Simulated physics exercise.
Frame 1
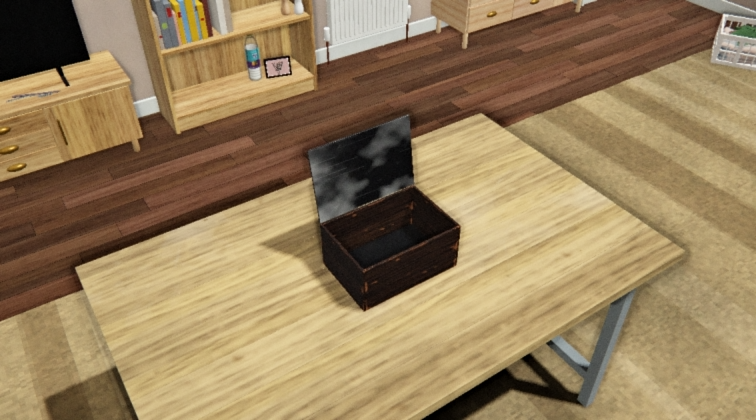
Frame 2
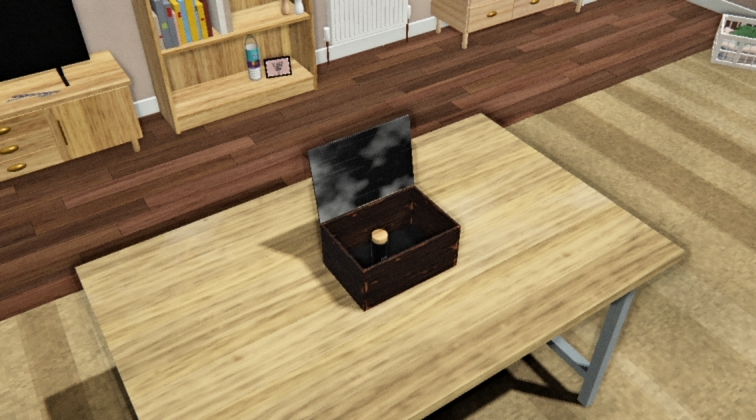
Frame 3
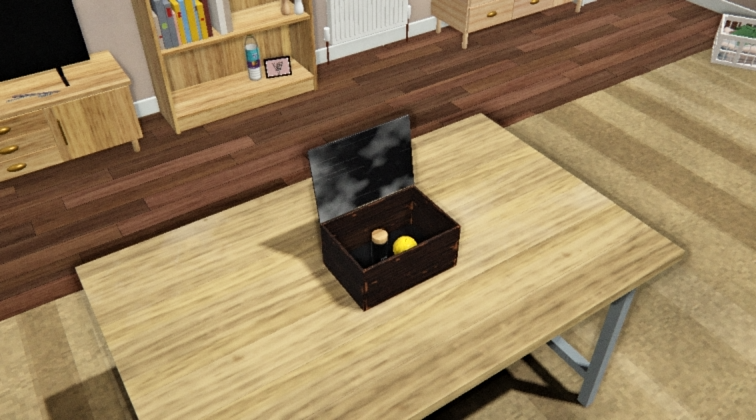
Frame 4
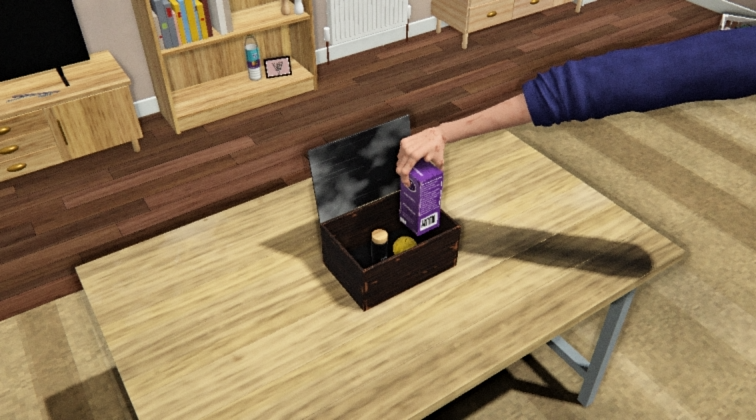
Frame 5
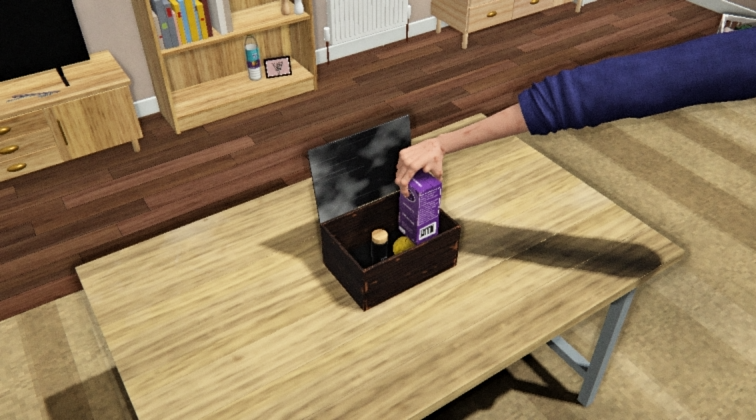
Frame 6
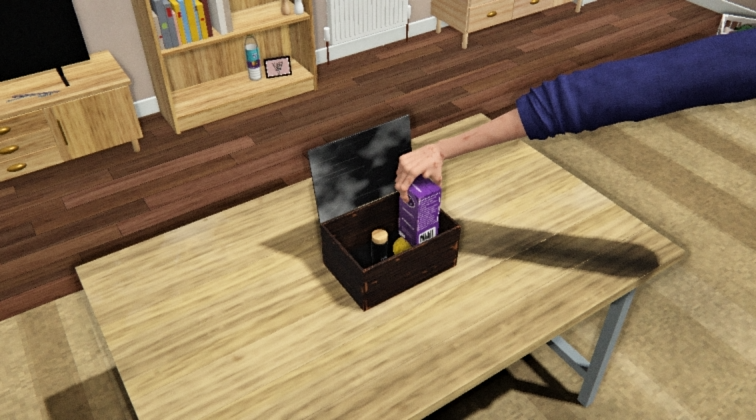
A dark bottle with a cork-coloured top appears in an open, empty dark wooden box on a table, followed by a yellow ball to its right. Then a hand reaching in from the right lowers a purple carton a short way into the box's right side, still gripping its top.
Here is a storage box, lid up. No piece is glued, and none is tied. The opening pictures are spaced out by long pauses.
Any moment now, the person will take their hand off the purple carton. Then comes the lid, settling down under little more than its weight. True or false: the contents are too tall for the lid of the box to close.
True.
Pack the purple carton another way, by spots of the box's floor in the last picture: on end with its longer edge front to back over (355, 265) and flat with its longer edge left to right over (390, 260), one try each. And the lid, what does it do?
First time round it won't go down, and second time round it drops into place.
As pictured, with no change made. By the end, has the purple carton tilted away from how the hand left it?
Simply put, it remains unturned.
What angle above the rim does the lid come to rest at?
Some 55° above the rim.
Then, 0.50 s past the last view, purple carton rocked 41° from its first pose near (419, 230); yellow apple displaced about its own width; black shaker displaced about its own width.
Then, 1.40 s past the last view, lid 72° above the rim; purple carton rocked 27° from its first pose near (415, 227); yellow apple displaced well along; black shaker displaced about its own width.
Finally, lid 57° above the rim; moved from the start, yellow apple and purple carton; black shaker still in place. Final places as the last picture's camera would see them, purple carton near (403, 225).
